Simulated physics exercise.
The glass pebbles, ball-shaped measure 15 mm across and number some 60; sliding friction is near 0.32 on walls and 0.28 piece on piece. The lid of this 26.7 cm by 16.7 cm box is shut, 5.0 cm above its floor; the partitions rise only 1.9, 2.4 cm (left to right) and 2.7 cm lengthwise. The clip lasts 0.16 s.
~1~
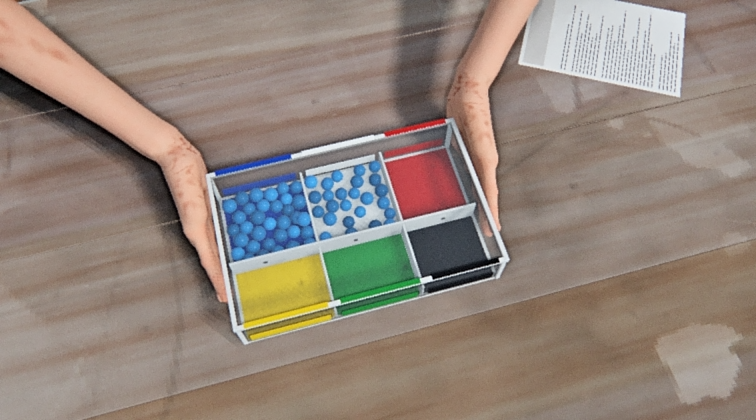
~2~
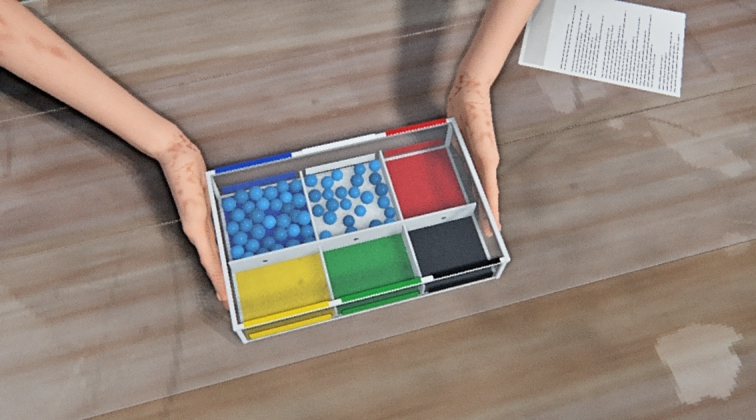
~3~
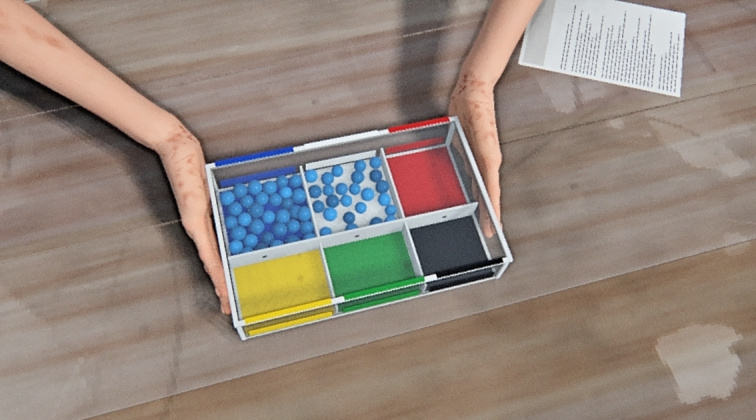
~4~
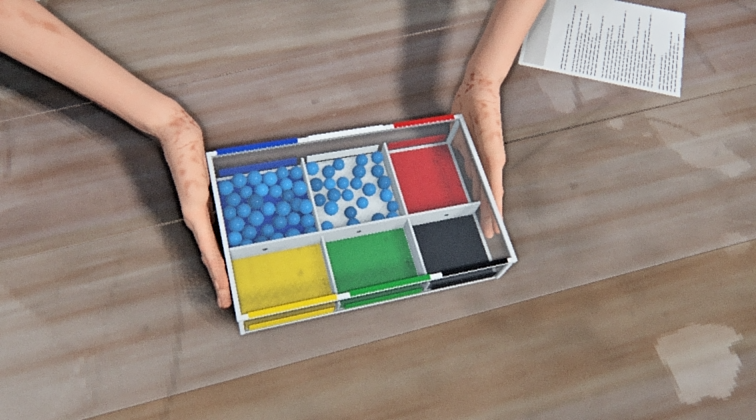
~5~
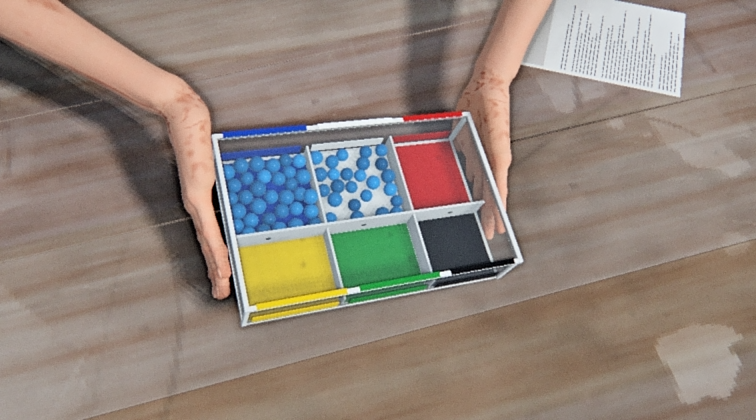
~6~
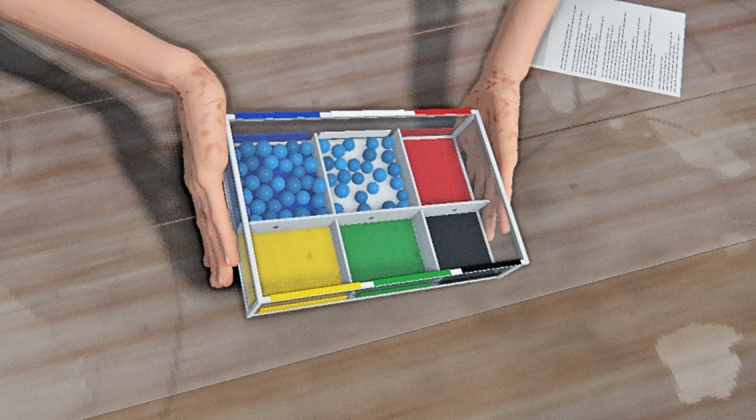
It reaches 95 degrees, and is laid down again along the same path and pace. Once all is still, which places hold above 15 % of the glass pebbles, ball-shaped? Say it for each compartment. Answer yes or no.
Red yes, blue no, green no, yellow no, white yes, black yes.
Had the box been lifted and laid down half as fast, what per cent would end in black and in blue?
In that case black 45; blue 0.
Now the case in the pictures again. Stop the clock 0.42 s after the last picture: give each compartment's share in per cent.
Red 5, blue 30, green 5, yellow 0, white 55, black 0.
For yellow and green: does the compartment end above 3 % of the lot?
Yellow no; green yes.
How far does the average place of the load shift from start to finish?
Roughly 11.5 cm.
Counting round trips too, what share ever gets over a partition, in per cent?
Some 90 per cent.
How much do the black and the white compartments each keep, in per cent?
Black 35, white 25.
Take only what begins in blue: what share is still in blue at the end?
About 0 per cent.
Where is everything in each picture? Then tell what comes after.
In the first picture, box tilt 0 degrees, front corners at (237, 327) and (503, 258); blue 55 %, white 45 %.
In the second picture, box tilt 1 degrees, front corners at (238, 326) and (504, 258).
In the third picture, box tilt 4 degrees, front corners at (238, 322) and (507, 258), lowest corner right front.
In the fourth picture, box tilt 8 degrees, front corners at (241, 316) and (511, 258), lowest corner right front.
In the fifth picture, box tilt 15 degrees, front corners at (249, 307) and (517, 259), lowest corner right front.
In the sixth picture, box tilt 22 degrees, front corners at (262, 298) and (523, 260), lowest corner right front; blue 55 %, white 45 %.
Then, 0.42 s after the last picture, tilt 94 degrees; red 5 %, blue 30 %, green 5 %, white 55 %.
Then, 0.70 s after the last picture, tilt 38 degrees; red 30 %, blue 5 %, green 10 %, white 30 %, black 30 %.
Then, 1.08 s after the last picture, tilt 0 degrees; red 30 %, green 10 %, white 25 %, black 35 %.
In the end, red 30 %, blue 0 %, green 10 %, yellow 0 %, white 25 %, black 35 %.
